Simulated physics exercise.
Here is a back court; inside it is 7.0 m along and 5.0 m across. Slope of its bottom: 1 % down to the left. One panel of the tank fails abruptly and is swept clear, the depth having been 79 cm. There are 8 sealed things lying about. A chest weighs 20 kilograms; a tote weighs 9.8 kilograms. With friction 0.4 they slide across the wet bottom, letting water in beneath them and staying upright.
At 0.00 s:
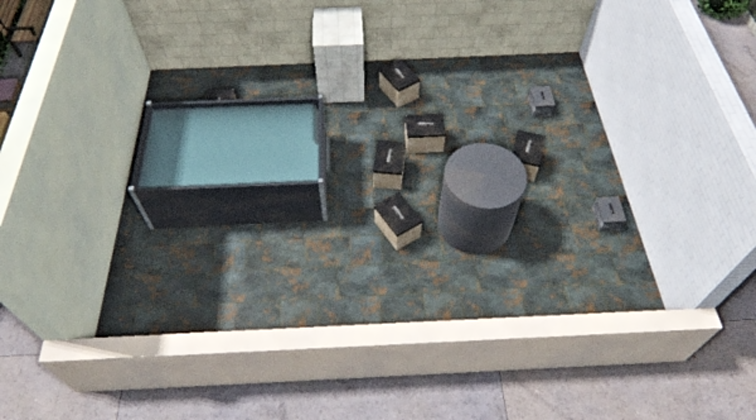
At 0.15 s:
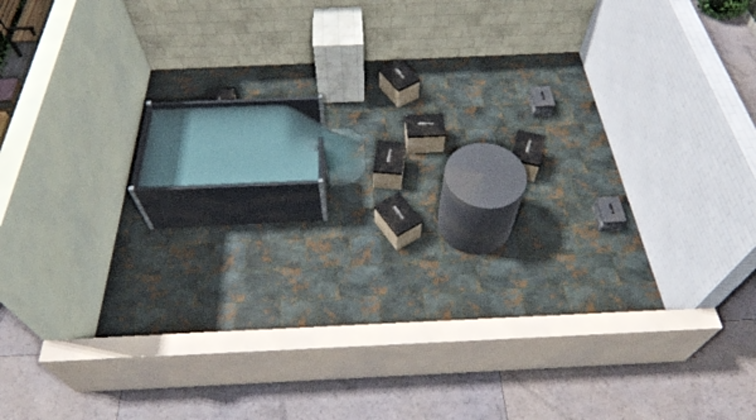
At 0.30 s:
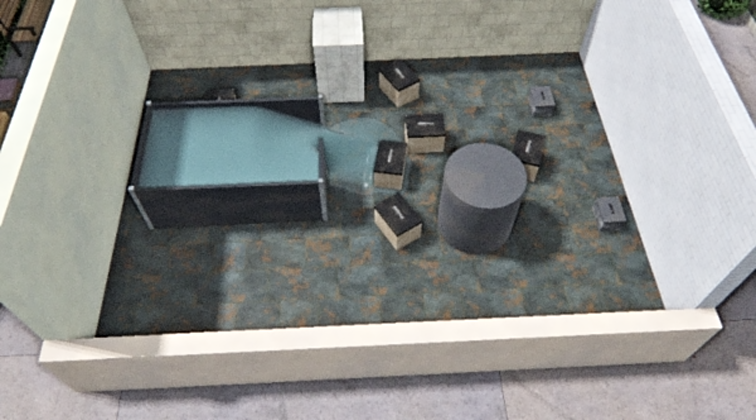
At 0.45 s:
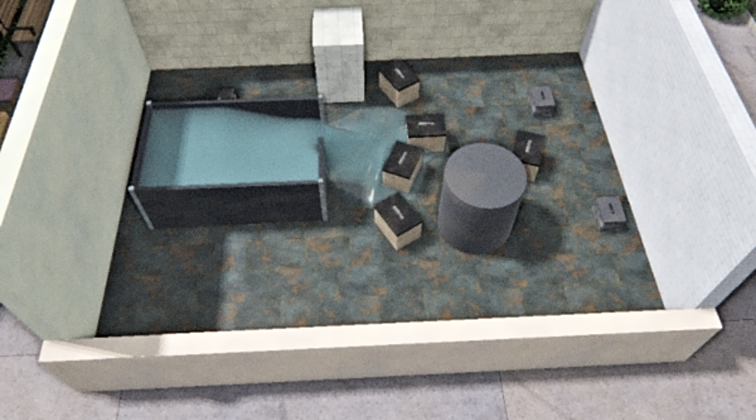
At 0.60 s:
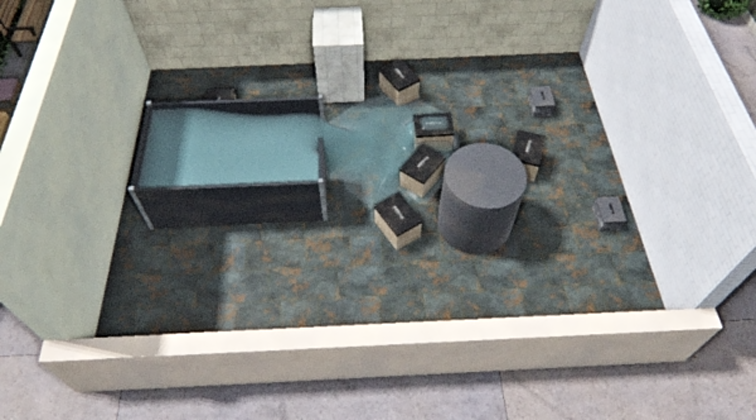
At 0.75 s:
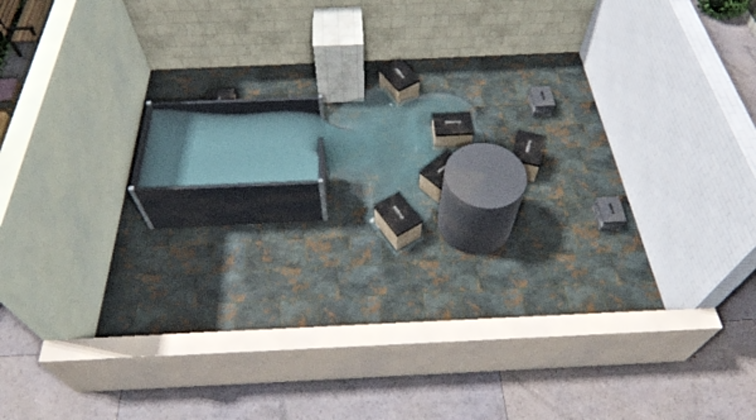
In a walled back court, water burst out of the right side of a dark tank and spread across the mottled floor, pushing one small chest rightward toward a grey cylinder, then shifting another.
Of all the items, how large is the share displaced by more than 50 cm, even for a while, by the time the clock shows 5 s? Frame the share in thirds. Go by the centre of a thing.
Two thirds and above.
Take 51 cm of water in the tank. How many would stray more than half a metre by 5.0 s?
Then 5 of them.
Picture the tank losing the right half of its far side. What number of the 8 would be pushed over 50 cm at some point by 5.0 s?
The answer then is 3.
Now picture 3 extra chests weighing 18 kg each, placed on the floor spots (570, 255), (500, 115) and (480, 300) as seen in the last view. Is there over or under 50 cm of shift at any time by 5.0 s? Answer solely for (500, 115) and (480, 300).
Well, in turn they are above that and below that.
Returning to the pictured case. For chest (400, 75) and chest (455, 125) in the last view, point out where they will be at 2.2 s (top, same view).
I'd say close to (498, 45) and close to (587, 88).
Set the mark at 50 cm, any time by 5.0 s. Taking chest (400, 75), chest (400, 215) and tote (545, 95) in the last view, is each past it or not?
Taking them in turn, the answers are greater, smaller and greater.
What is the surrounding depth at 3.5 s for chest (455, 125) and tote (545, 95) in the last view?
17 and 23 cm.
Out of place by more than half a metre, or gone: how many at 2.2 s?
Answer: 5.
After 1.1 s 2 of 8 are over 50 cm from their spots; 0 afloat.
After 2.2 s 5 of 8 are over 50 cm from their spots; 3 afloat.
After 3.5 s 5 of 8 are over 50 cm from their spots; 3 afloat.
After 5.0 s 6 of 8 are over 50 cm from their spots, and 6 have been at some point; 5 afloat.
